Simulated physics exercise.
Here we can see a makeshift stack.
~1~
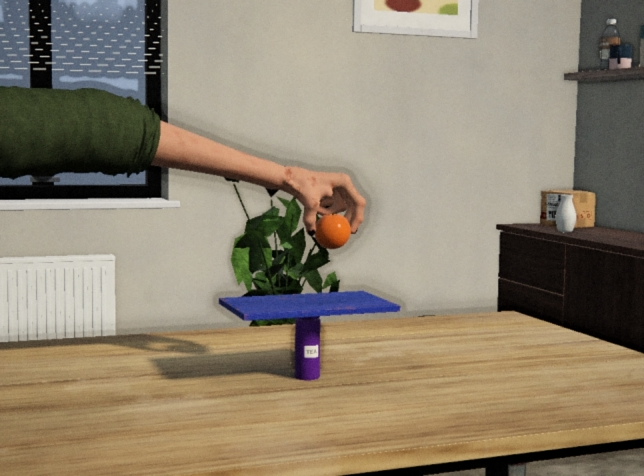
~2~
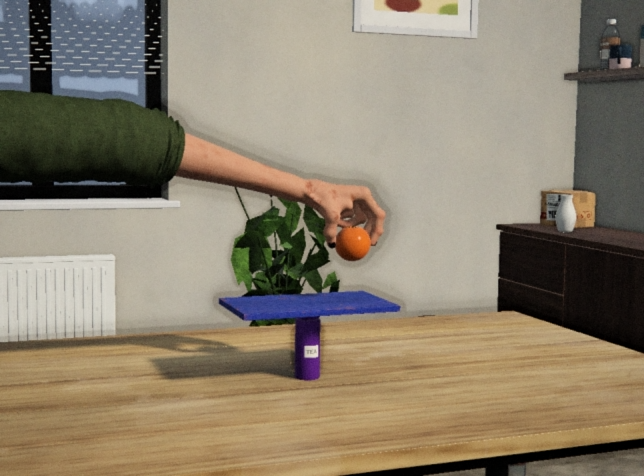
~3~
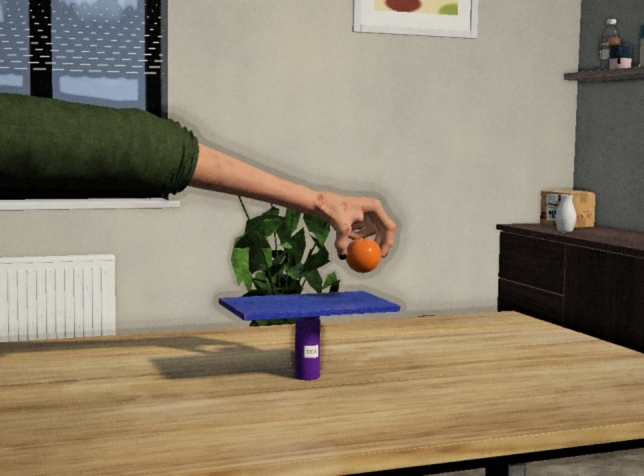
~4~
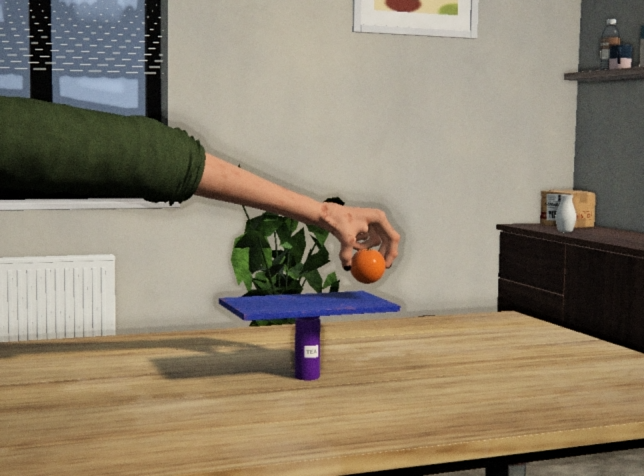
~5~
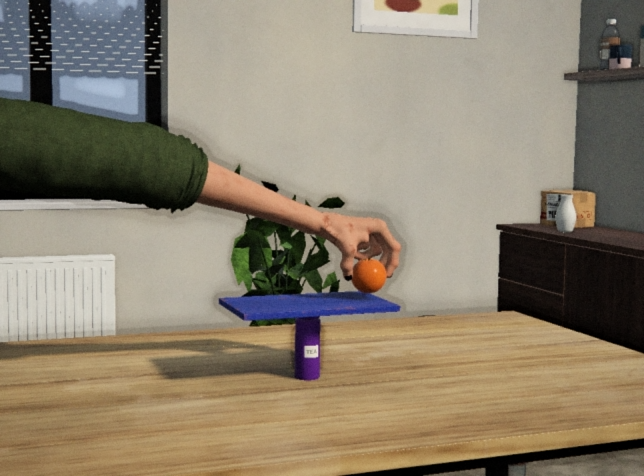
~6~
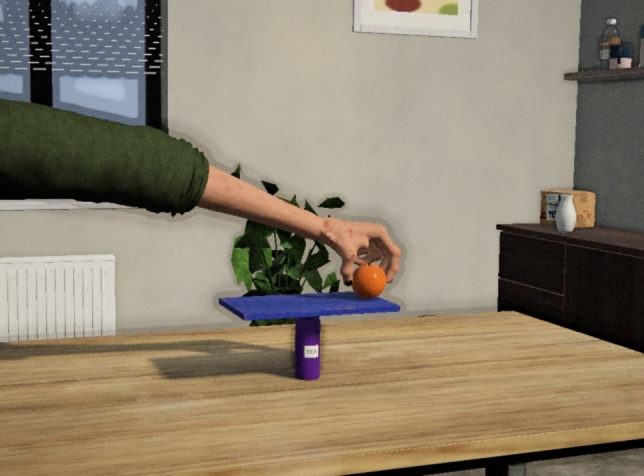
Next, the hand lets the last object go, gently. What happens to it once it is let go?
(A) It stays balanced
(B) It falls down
It falls down (B).
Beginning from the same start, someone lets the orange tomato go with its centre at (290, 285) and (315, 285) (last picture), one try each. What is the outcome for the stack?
First release - upright; second release - upright.
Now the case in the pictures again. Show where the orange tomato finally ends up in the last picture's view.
End spot: Near (383, 355).
Then, 0.40 s past the last view, orange tomato now fallen; blue board rocked 47° from its first pose.
Then, 0.60 s past the last view, blue board rocked 58° from its first pose; purple shaker rocked 6° from its first pose.
Then, 0.80 s past the last view, purple shaker and blue board now fallen.
Then, 0.90 s past the last view, things are still on the move.
Finally, fallen, purple shaker, orange tomato and blue board. Final places as the last picture's camera would see them, orange tomato near (383, 355). The stack gives way.
